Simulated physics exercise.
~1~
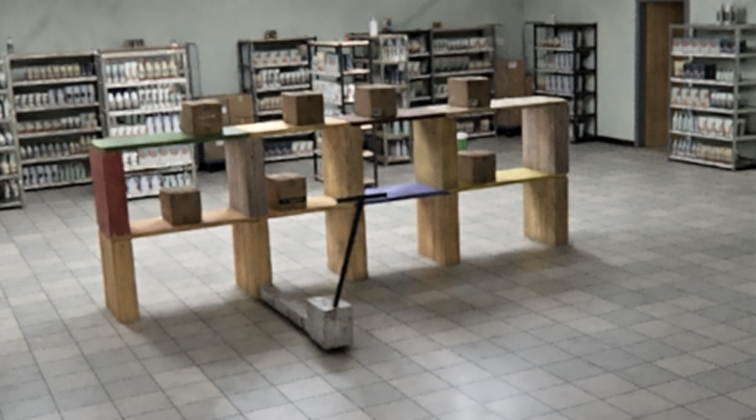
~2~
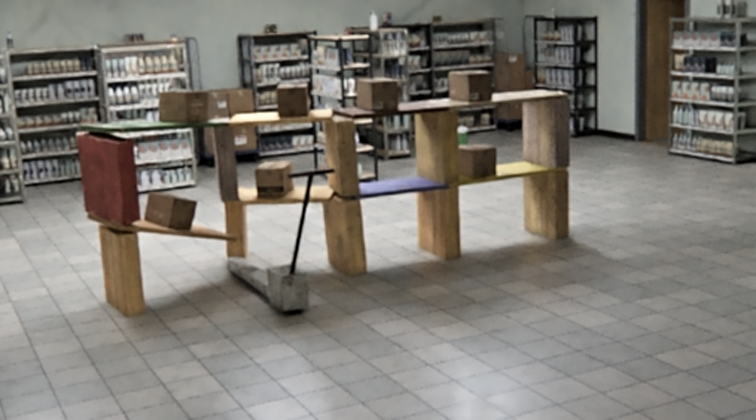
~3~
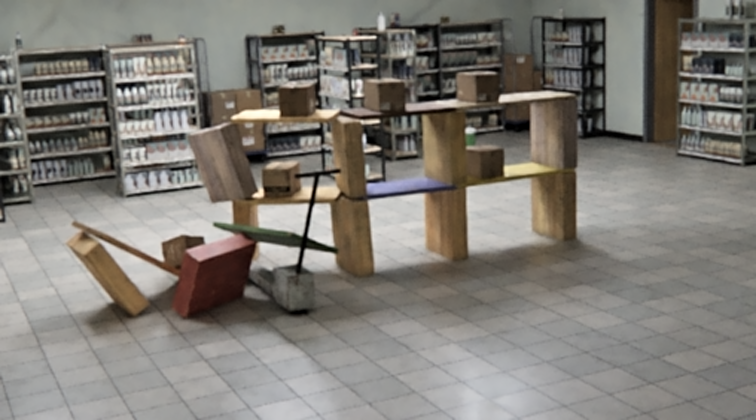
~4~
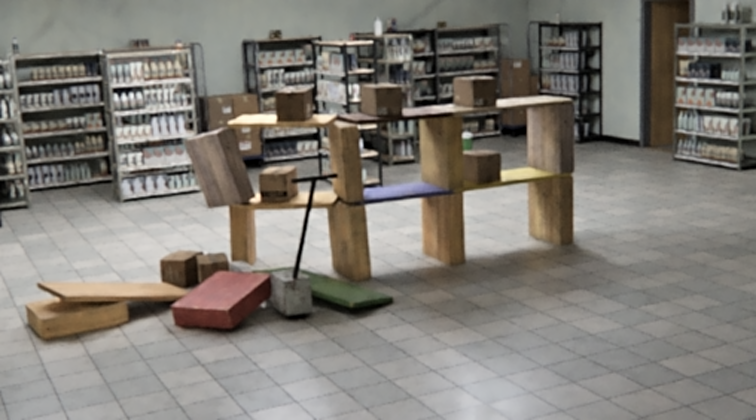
In a storeroom, a floor jack shoves a plank rack and its left end collapses.
